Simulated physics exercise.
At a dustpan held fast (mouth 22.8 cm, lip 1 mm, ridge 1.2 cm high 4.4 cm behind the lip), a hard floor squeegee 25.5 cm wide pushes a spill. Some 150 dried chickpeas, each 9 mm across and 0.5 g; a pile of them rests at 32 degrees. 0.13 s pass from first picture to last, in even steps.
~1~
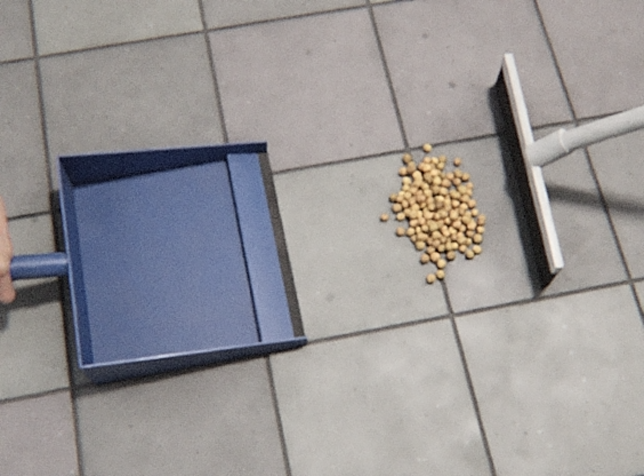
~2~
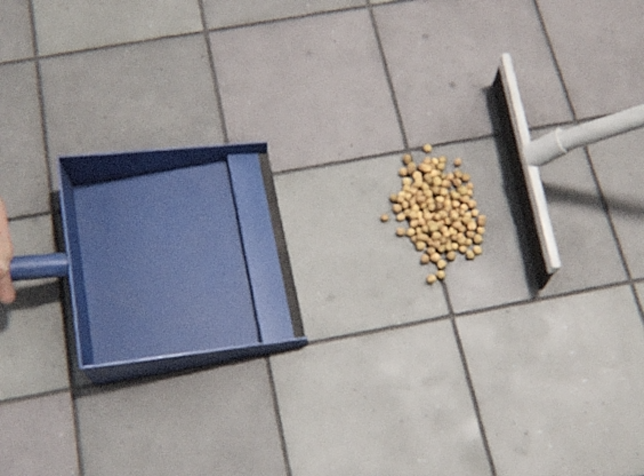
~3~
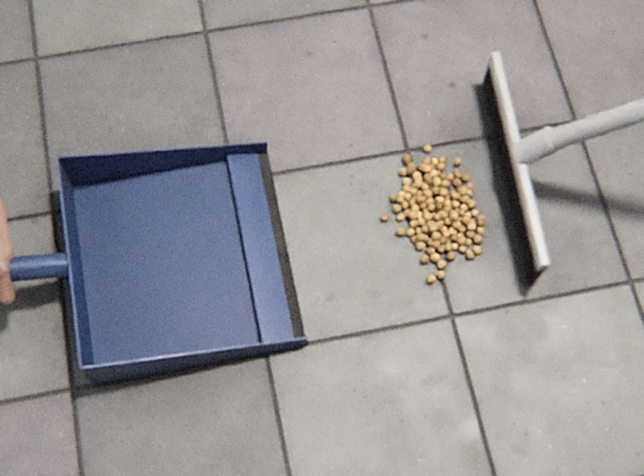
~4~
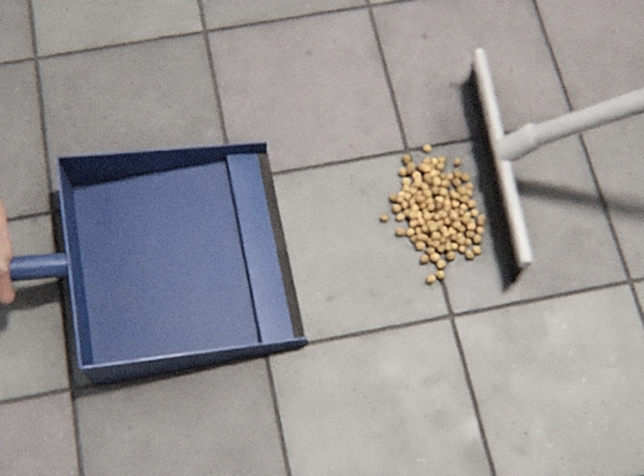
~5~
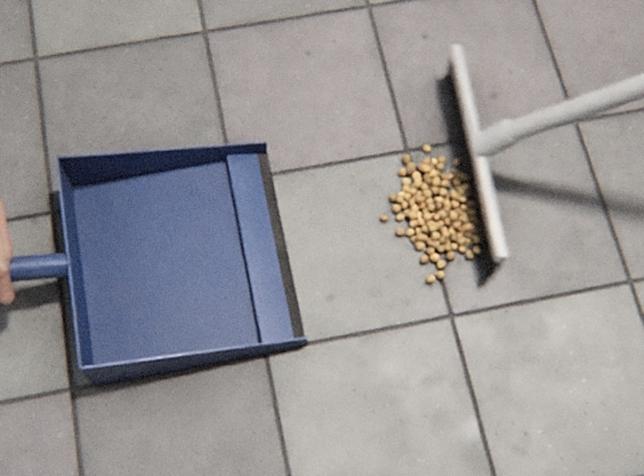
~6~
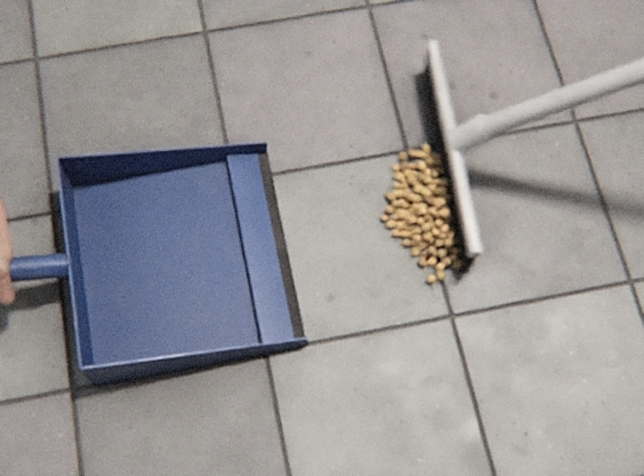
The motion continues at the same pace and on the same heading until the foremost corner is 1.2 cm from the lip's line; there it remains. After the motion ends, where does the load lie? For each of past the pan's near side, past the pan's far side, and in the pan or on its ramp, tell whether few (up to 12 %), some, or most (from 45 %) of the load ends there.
Past the pan's near side: Few, past the pan's far side: Some, in the pan or on its ramp: Most.
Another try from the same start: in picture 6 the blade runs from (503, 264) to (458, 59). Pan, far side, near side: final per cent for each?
Per cent by place - pan 50, far side 10, near side 0.
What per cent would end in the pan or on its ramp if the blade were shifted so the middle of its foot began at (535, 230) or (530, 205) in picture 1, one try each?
Some 55 and 50 per cent.
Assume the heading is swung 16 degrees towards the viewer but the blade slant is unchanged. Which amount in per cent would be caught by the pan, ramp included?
Around 60 %.
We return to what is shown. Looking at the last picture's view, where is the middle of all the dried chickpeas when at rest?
Roughly (260, 198).
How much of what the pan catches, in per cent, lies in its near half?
Some 20 per cent.
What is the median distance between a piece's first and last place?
Around 22 centimetres.
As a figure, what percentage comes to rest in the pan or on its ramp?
50 percent.
Then, 0.11 s after the last picture, middle of the blade 9 cm from the lip; 0 % over the lip, far side 5 %, near side 0 %.
Then, 0.18 s after the last picture, middle of the blade 3 cm from the lip; 15 % over the lip, far side 15 %, near side 0 %.
Then, 0.38 s after the last picture, middle of the blade 2 cm from the lip; 55 % over the lip, far side 15 %, near side 0 %.
In the end, near side 0 %, far side 15 %, pan 50 %, in front of the lip or behind the blade 30 %.
